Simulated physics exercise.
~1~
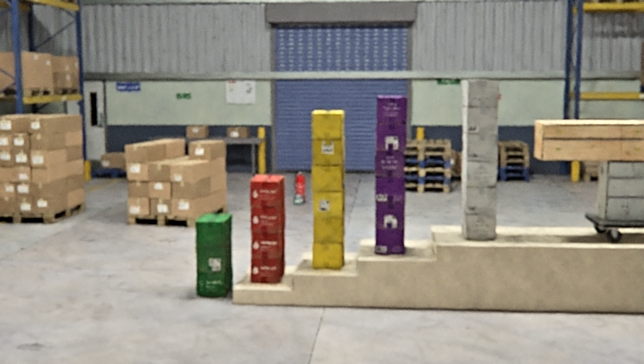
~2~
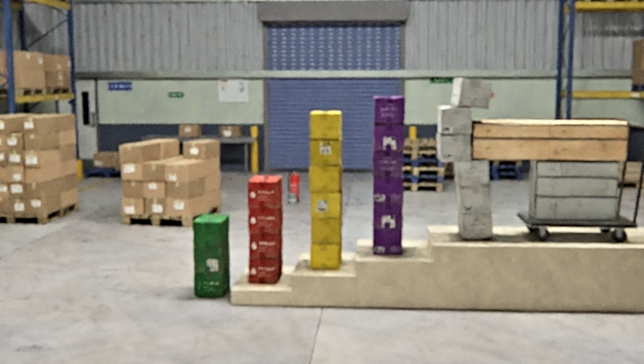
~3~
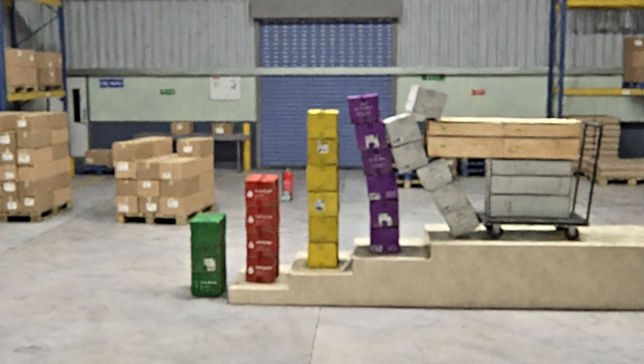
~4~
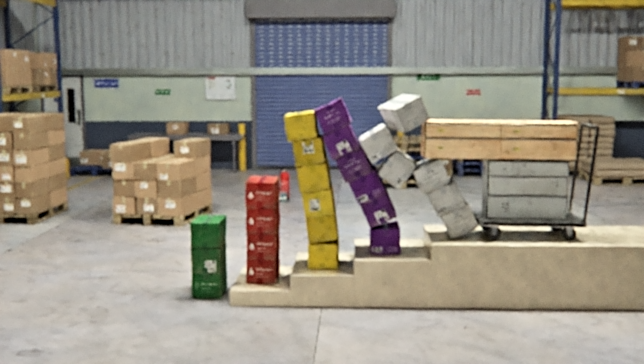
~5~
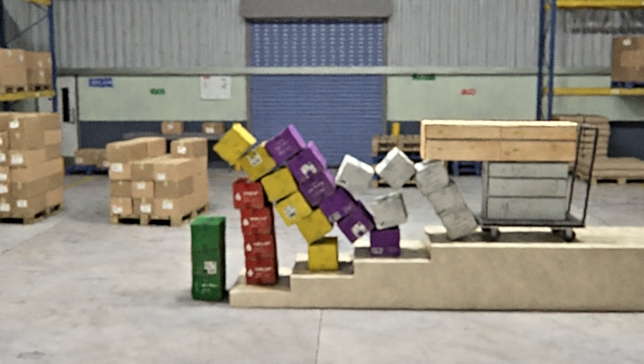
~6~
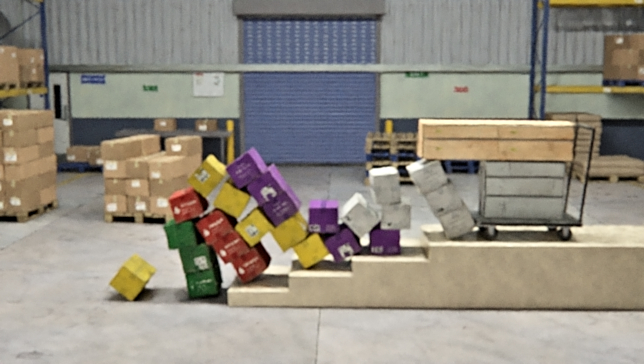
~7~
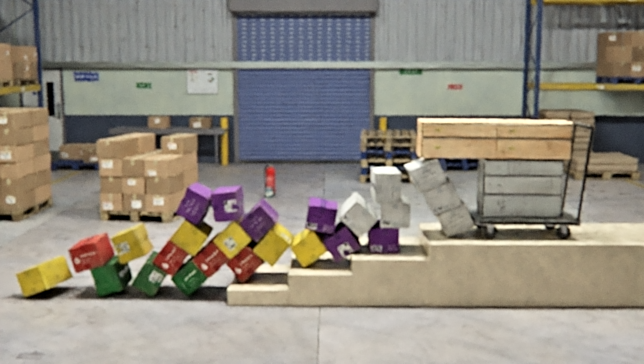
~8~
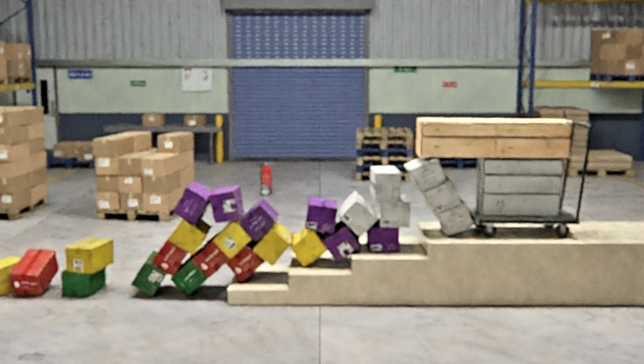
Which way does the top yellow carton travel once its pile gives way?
The top yellow carton moves to the left, dropping to the floor on that side.
